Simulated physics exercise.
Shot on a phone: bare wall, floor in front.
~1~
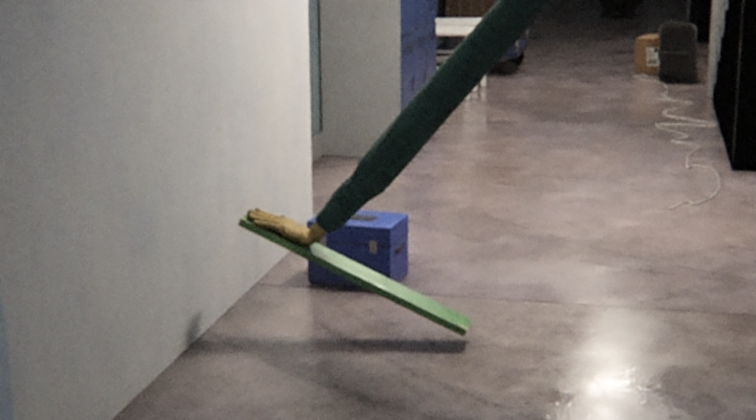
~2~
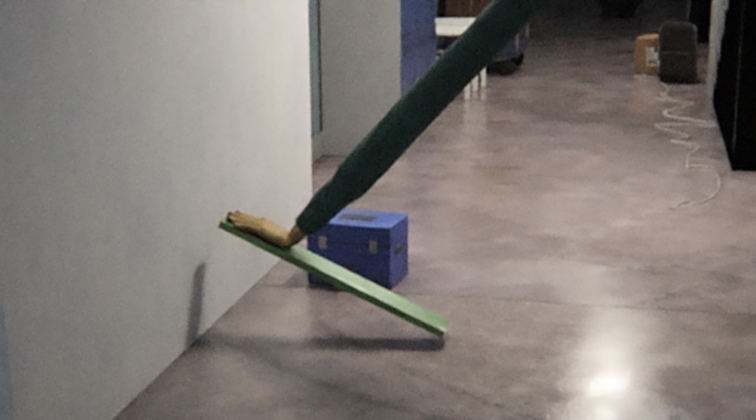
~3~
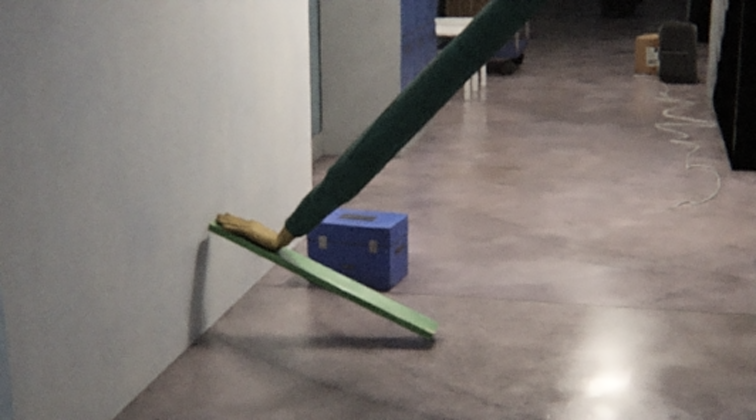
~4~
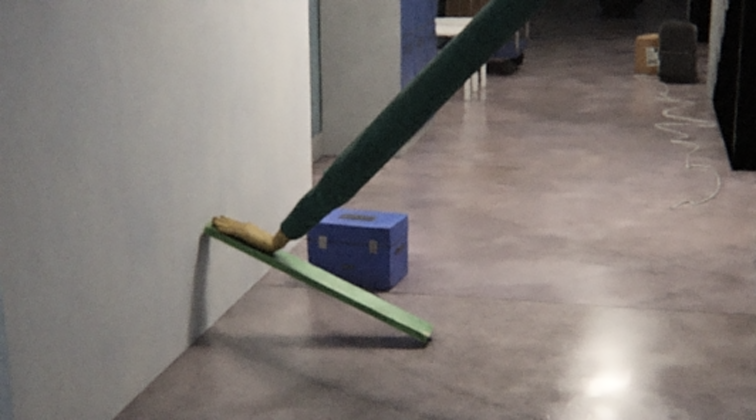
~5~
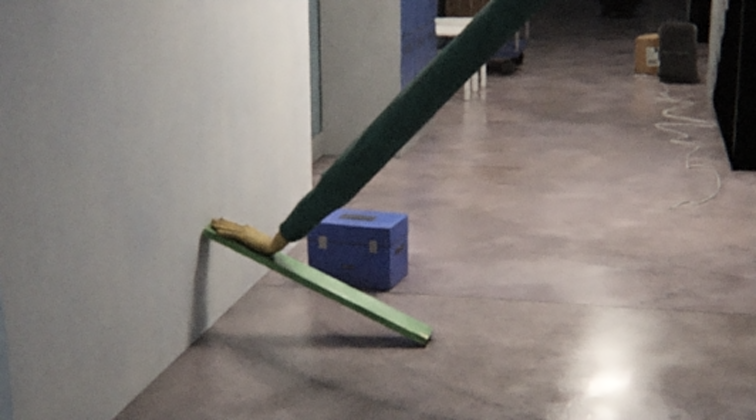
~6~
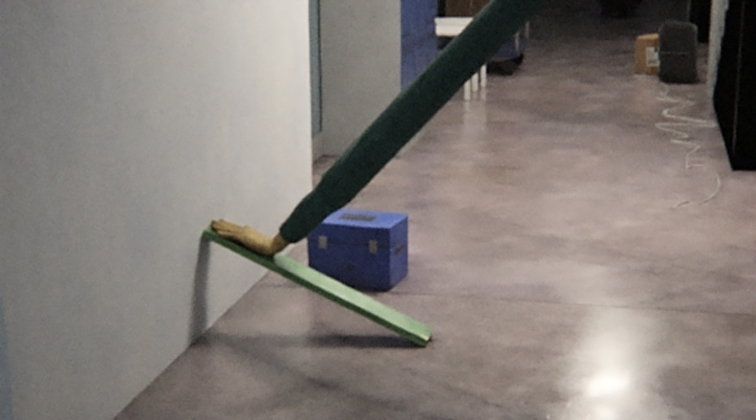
A hand on a dark green sleeved arm reaches in from the top, gripping the upper end of a green plank, in a dim indoor space seen from a still camera facing a pale bare wall at left and a glossy grey floor. A blue toolbox sits behind the plank. The hand carries the slanted plank leftward to the wall, then keeps it propped there, nearly motionless.
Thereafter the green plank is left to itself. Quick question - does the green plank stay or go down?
It goes down.
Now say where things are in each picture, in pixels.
On its way; green plank (355, 272); blue toolbox (358, 248), in the first frame.
On its way; green plank (334, 274); blue toolbox (358, 248), in the second frame.
On its way; green plank (324, 277); blue toolbox (358, 248), in the third frame.
On its way; green plank (319, 279); blue toolbox (358, 248), in the fourth frame.
Propped up under the hand; green plank (317, 281); blue toolbox (358, 248), in the fifth frame.
Propped up under the hand; green plank (317, 283); blue toolbox (358, 248), in the sixth frame.
Then, 0.30 s after the last picture, green plank 14° lower than it was left near (326, 310).
Then, 0.40 s after the last picture, green plank 24° lower than it was left near (334, 328).
Then, 0.60 s after the last picture, as before.
At rest, moved from the start, green plank; blue toolbox in place. Seen from the same camera at the end, green plank near (334, 331). The plank slips out.
